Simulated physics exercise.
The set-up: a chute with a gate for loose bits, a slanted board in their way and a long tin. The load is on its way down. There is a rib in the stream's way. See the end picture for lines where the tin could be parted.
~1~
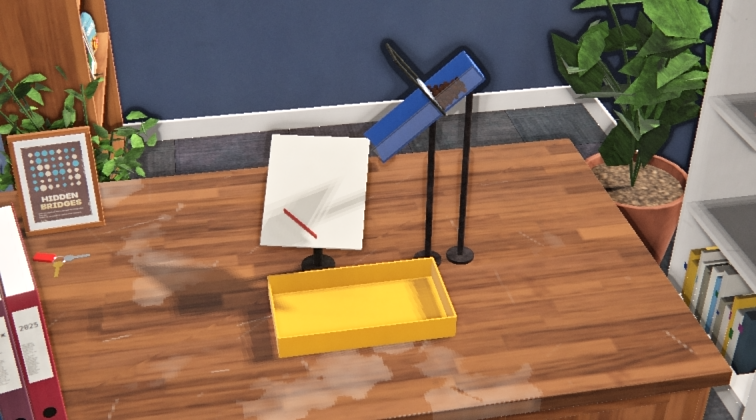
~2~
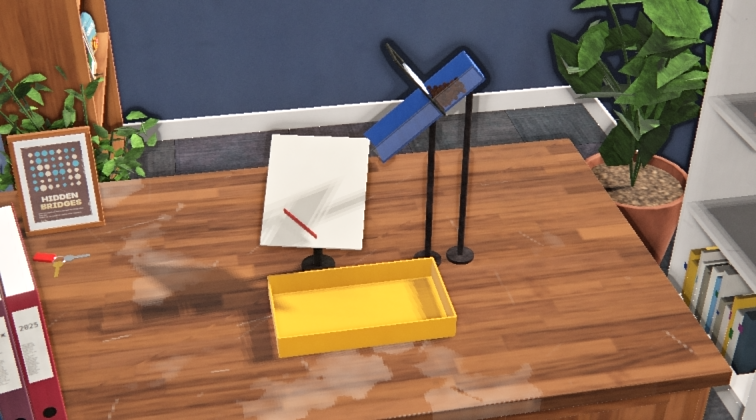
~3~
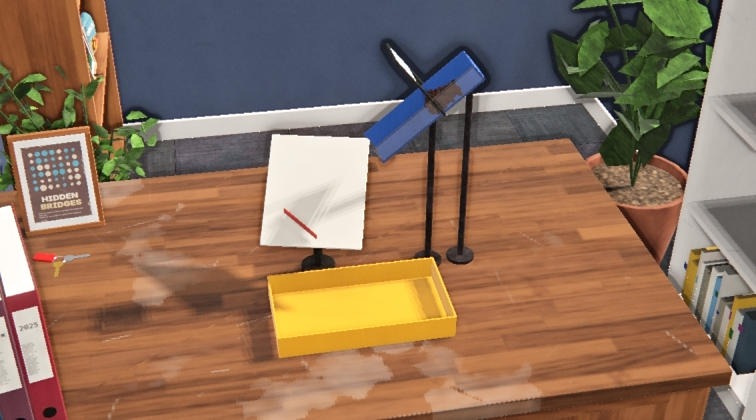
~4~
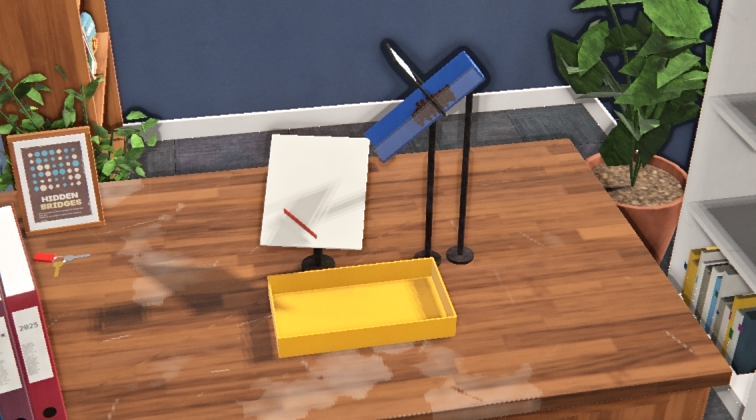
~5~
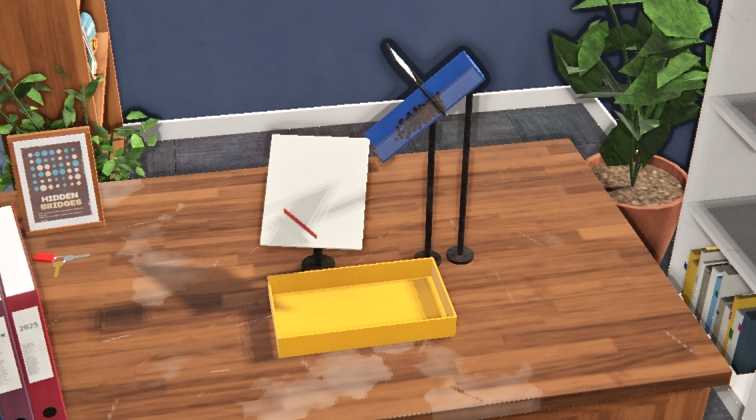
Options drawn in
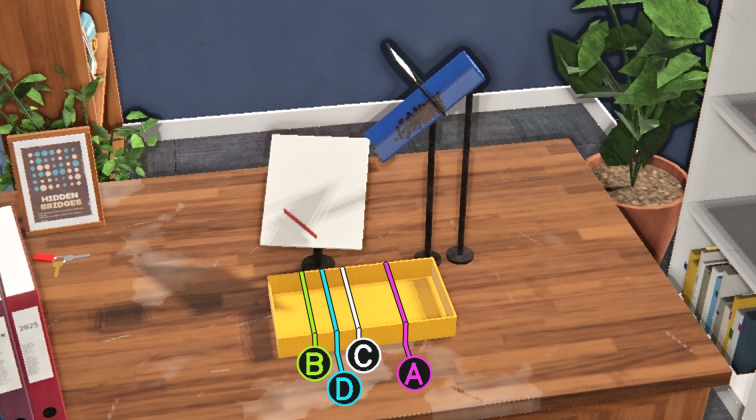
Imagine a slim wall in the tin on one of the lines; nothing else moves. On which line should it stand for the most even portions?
D works best here.
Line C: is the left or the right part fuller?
The left side.
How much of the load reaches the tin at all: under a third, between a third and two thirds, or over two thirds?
About that: Over two thirds.
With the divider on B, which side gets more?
More lands on the right.
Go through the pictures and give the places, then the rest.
The first picture shows load behind the gate at (445, 92), allspice berries; lip of the chute at (379, 155), sloping fairly steeply.
The second picture shows middle of the board at (316, 190), tilted fairly steeply; middle of its low edge at (311, 247); of its high edge at (321, 136).
The third picture shows front corners of the tin at (279, 338) and (456, 317), empty; front of the load at (426, 106).
The fourth picture shows middle of the load at (430, 107); its front at (414, 116), about a third of the way to the lip; rib from (284, 209) to (316, 235).
The fifth picture shows middle of the load at (423, 117); its front at (396, 139), about two thirds of the way to the lip.
On the marked copy, line A crosses the front rim at (405, 323); line B crosses the front rim at (314, 334); line C crosses the front rim at (358, 328); line D crosses the front rim at (336, 331).
If A is chosen, of what is caught, all on the left of the divider, none on the right.
If B is chosen, of what is caught, a small part on the left of the divider, most on the right.
If C is chosen, of what is caught, nearly all on the left of the divider, a stray few on the right.
If D is chosen, of what is caught, about half on the left of the divider, about half on the right.
